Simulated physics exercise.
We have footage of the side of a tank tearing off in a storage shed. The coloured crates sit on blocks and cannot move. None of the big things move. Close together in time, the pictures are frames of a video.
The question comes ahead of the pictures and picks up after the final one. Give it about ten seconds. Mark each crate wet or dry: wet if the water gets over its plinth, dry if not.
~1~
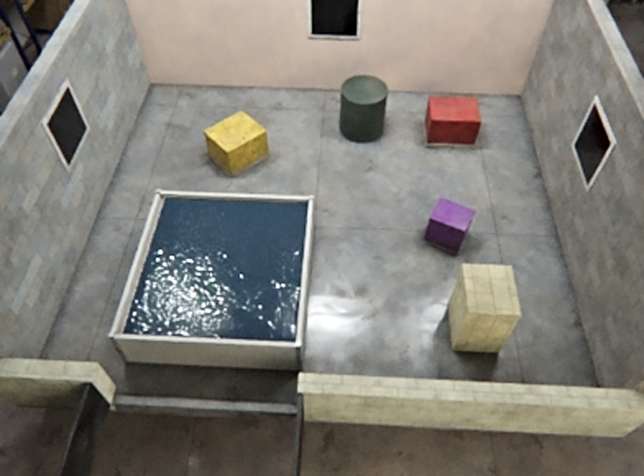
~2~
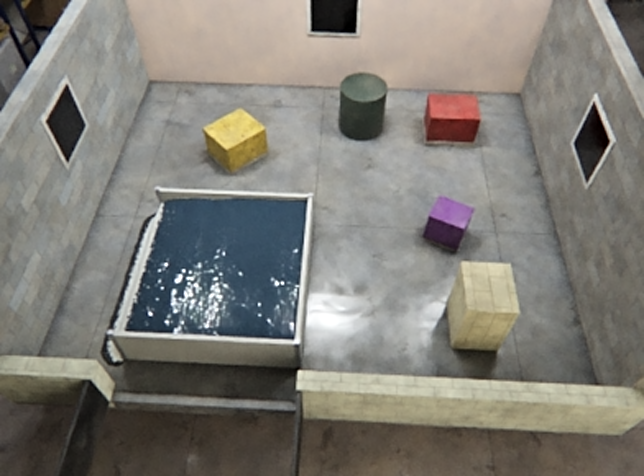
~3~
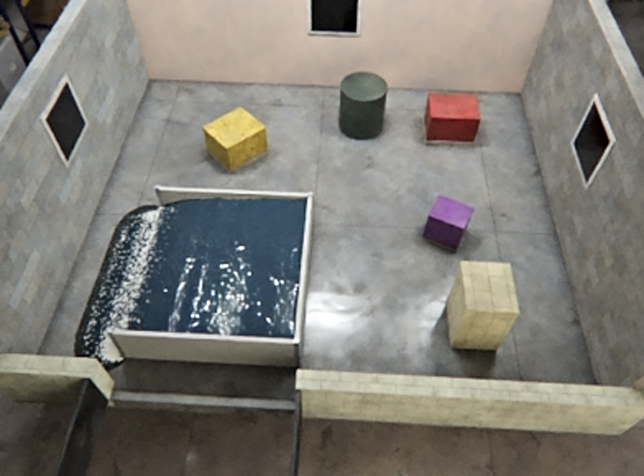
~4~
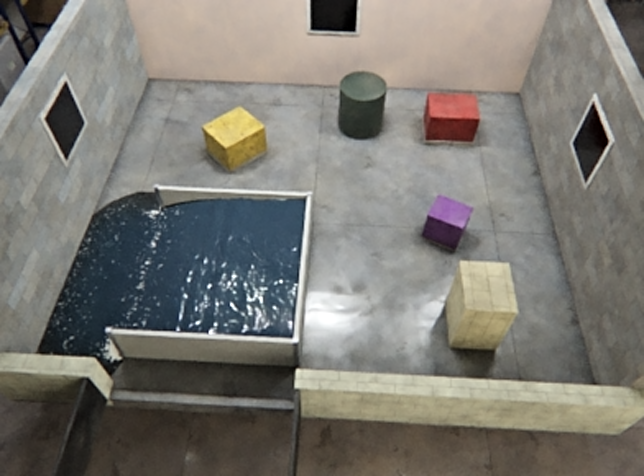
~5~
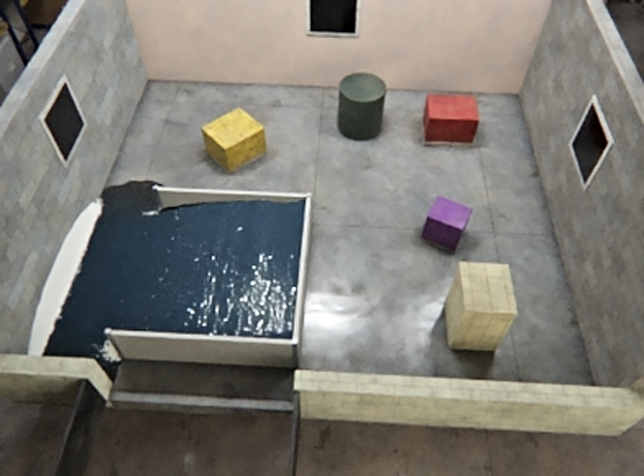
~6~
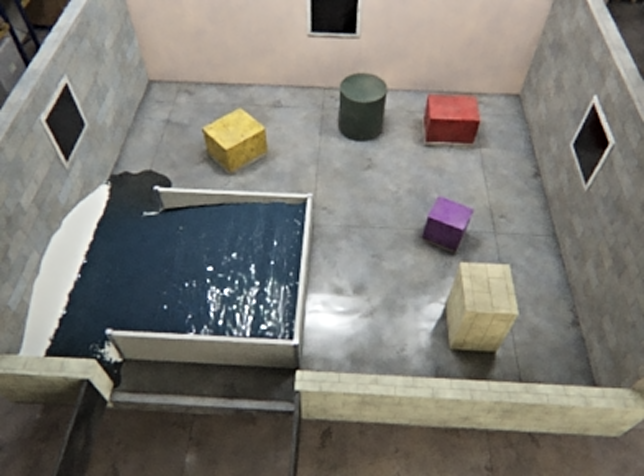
Purple crate wet, yellow crate wet, red crate dry.
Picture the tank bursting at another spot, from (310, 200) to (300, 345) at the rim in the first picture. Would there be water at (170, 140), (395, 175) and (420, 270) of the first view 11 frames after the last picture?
Obs. 1: Moisture-free; obs. 2: Sodden; obs. 3: Sodden.
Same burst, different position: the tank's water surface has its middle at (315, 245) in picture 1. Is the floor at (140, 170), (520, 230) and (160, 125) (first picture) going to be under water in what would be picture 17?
As listed: Flooded, free of water, flooded.
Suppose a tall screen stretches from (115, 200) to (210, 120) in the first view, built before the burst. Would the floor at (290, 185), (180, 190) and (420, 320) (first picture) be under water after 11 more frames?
Taking the three spots in order: Spared, soaked, spared.
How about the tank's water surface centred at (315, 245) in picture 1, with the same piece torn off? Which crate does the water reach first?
I'd go with the yellow crate.
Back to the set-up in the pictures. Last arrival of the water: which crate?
I think it's the purple one.
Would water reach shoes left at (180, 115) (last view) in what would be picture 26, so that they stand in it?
That point would be inundated.
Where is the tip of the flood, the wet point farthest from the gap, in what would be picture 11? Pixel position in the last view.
About (132, 123).
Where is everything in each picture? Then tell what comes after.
The water tank at (222, 264) is whole and still, in the first frame.
Water pours out at (147, 273) and has run to (119, 362), in the second frame.
Water pours out at (147, 273) and has run to a hidden place, in the third frame.
The front is at a hidden place, out from the gap at (147, 273), in the fourth frame.
Water pours out at (146, 275) and has run to (102, 193), in the fifth frame.
Water pours out at (147, 275) and has run to (109, 179), in the sixth frame.
A moment on, water covers 15 % of the floor; the purple crate not reached, the yellow crate not reached, the red crate not reached.
Next, water covers 25 % of the floor; the purple crate not reached, the yellow crate water round its plinth, the red crate not reached.
Then, water covers 40 % of the floor; the purple crate not reached, the yellow crate water round its plinth, the red crate not reached.
Later, water covers 65 % of the floor; the purple crate water round its plinth, the yellow crate water round its plinth, the red crate water round its plinth.
In the end, water covers 100 % of the floor; the purple crate was topped, the yellow crate was topped, the red crate stayed above the water.
